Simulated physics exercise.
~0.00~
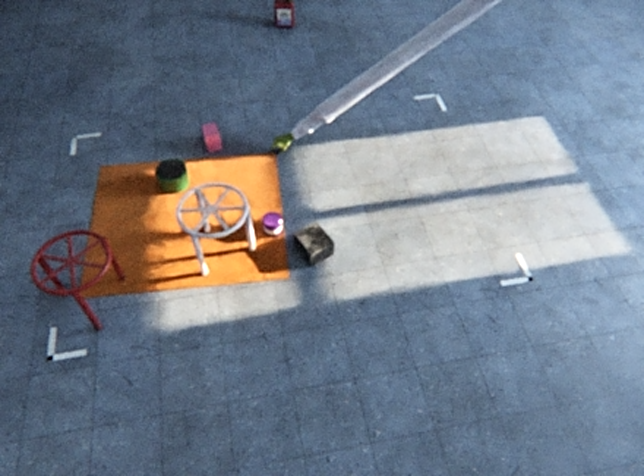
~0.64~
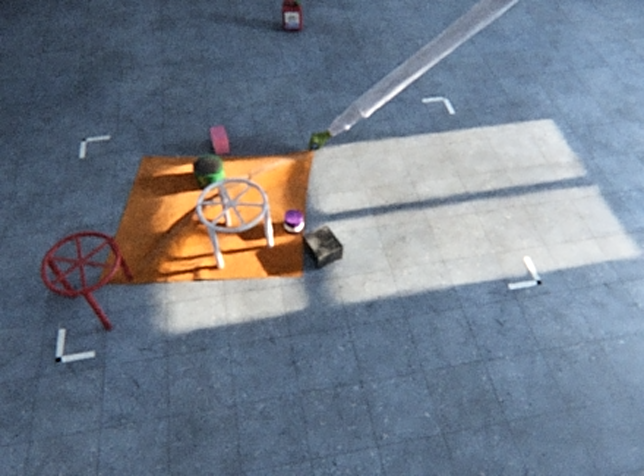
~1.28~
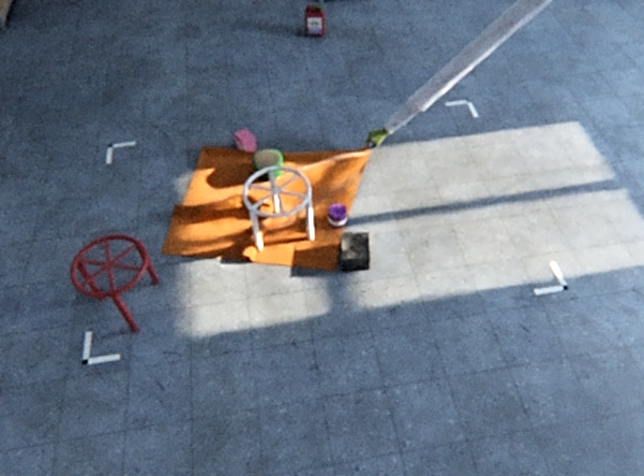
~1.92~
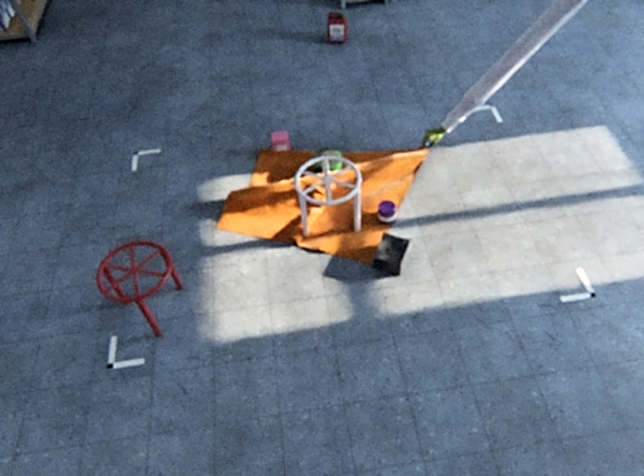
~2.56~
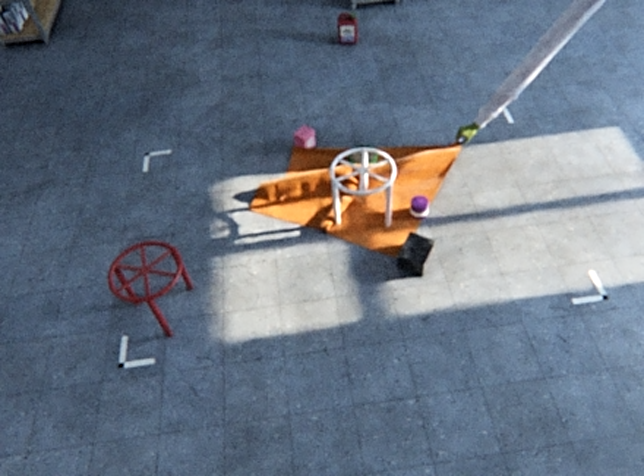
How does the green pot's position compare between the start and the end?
At the start the green pot stood in plain view to the left of the white stool. By the end it had travelled to the right with the mat and sat behind the white stool, mostly hidden by it.
